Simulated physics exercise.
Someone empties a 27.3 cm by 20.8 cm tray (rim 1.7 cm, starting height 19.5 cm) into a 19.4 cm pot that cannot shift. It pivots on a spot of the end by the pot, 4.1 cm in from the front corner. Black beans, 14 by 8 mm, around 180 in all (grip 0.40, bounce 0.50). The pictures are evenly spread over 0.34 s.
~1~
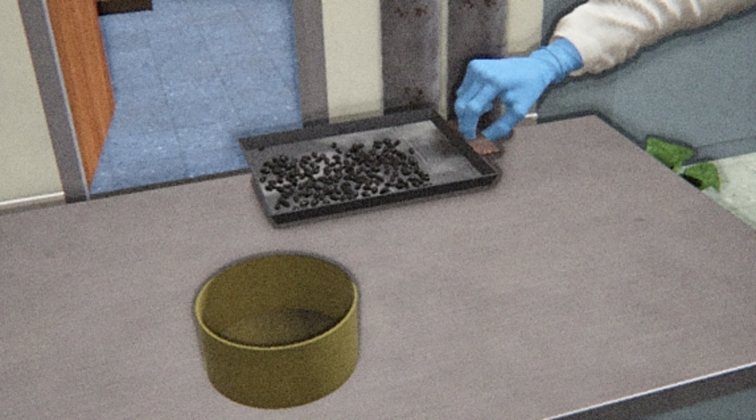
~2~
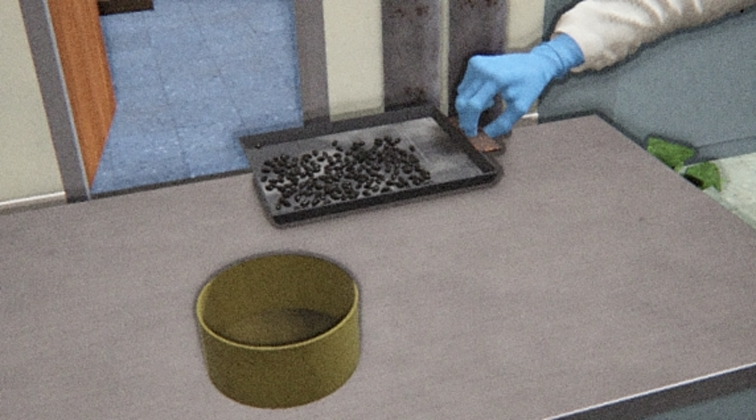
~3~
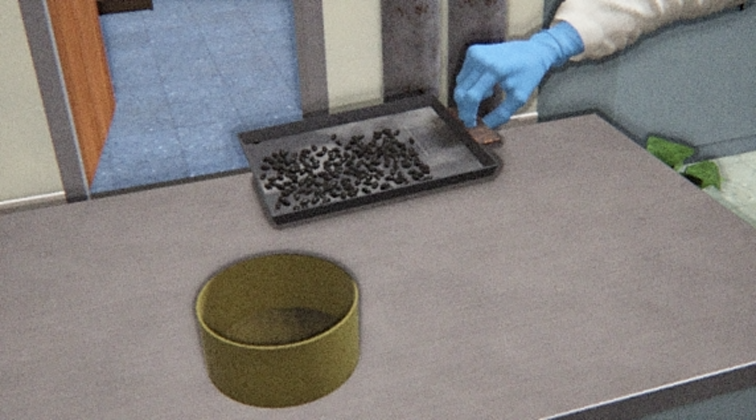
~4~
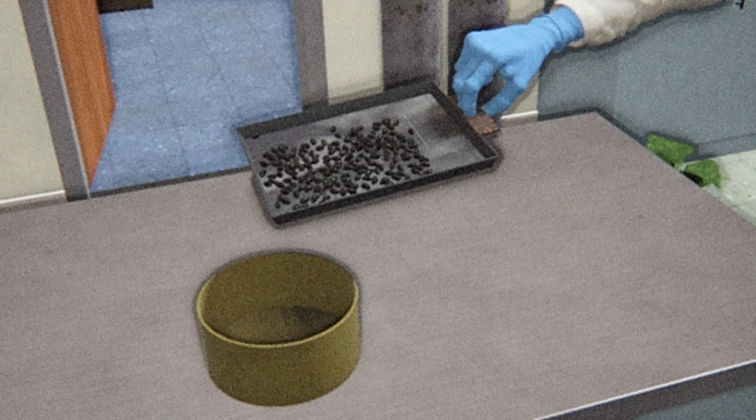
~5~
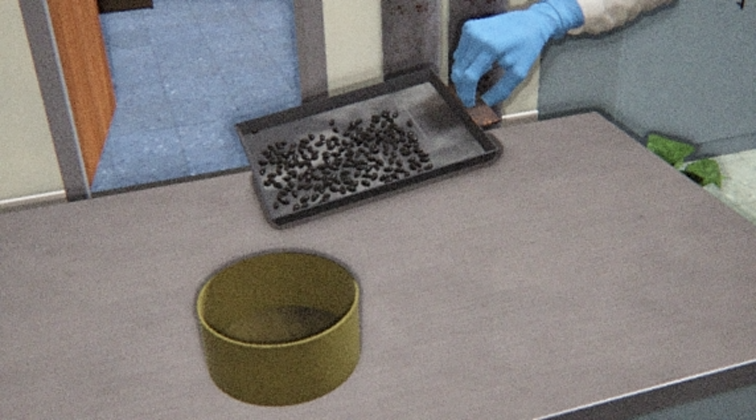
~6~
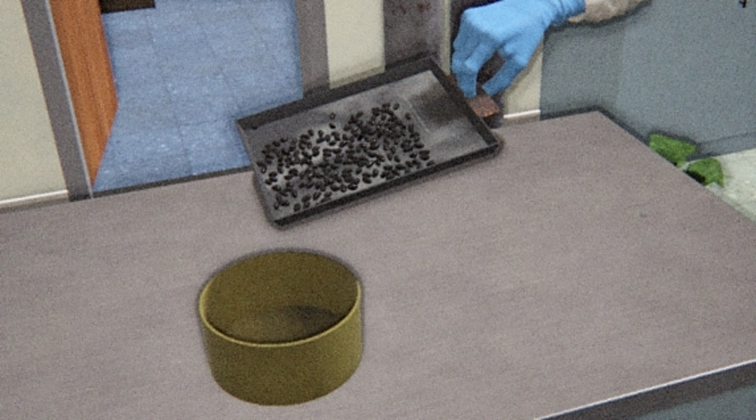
A blue-gloved hand slowly raised the right end of a dark tray of black beans on a table, tilting it slightly toward the left, while an olive-coloured pot stood in front and the beans barely shifted.
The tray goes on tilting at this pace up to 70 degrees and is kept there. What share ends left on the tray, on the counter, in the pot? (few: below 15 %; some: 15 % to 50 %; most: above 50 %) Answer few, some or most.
Tray few, counter few, pot most.
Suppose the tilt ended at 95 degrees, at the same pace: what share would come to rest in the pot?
It would be near 100 per cent.
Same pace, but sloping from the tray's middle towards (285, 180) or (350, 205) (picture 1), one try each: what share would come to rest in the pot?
Some 40 and 80 per cent.
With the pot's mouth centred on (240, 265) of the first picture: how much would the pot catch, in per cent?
About 25 per cent.
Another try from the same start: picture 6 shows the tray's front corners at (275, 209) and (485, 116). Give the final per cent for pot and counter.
Pot 30, counter 30.
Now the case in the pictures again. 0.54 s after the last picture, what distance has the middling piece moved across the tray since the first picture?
Roughly 5 cm.
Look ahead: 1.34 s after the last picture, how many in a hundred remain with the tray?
About 25 per cent.
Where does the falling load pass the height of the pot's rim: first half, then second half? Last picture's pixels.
At about (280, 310), then at (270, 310).
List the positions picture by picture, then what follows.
In the first frame, tray tilt 0 degrees, front corners at (275, 211) and (491, 172); middle of the pieces at (338, 174); pot at (277, 298).
In the second frame, tray tilt 1 degrees, front corners at (276, 212) and (492, 170); middle of the pieces at (339, 173).
In the third frame, tray tilt 4 degrees, front corners at (276, 212) and (492, 163), lowest corner left front; middle of the pieces at (338, 169).
In the fourth frame, tray tilt 7 degrees, front corners at (276, 213) and (491, 155), lowest corner left front; middle of the pieces at (338, 163).
In the fifth frame, tray tilt 11 degrees, front corners at (276, 214) and (491, 148), lowest corner left front; middle of the pieces at (337, 160).
In the sixth frame, tray tilt 14 degrees, front corners at (278, 215) and (492, 141), lowest corner left front; middle of the pieces at (339, 156); pot at (280, 295).
Then, 0.54 s after the last picture, tilt 41 degrees; the tray holds 100 %, the pot 0 %.
Then, 0.90 s after the last picture, tilt 58 degrees; the tray holds 95 %, the pot 0 %.
Then, 1.34 s after the last picture, tilt 70 degrees; the tray holds 25 %, the pot 65 %.
In the end, tray 5 %, counter 0 %, pot 95 %.
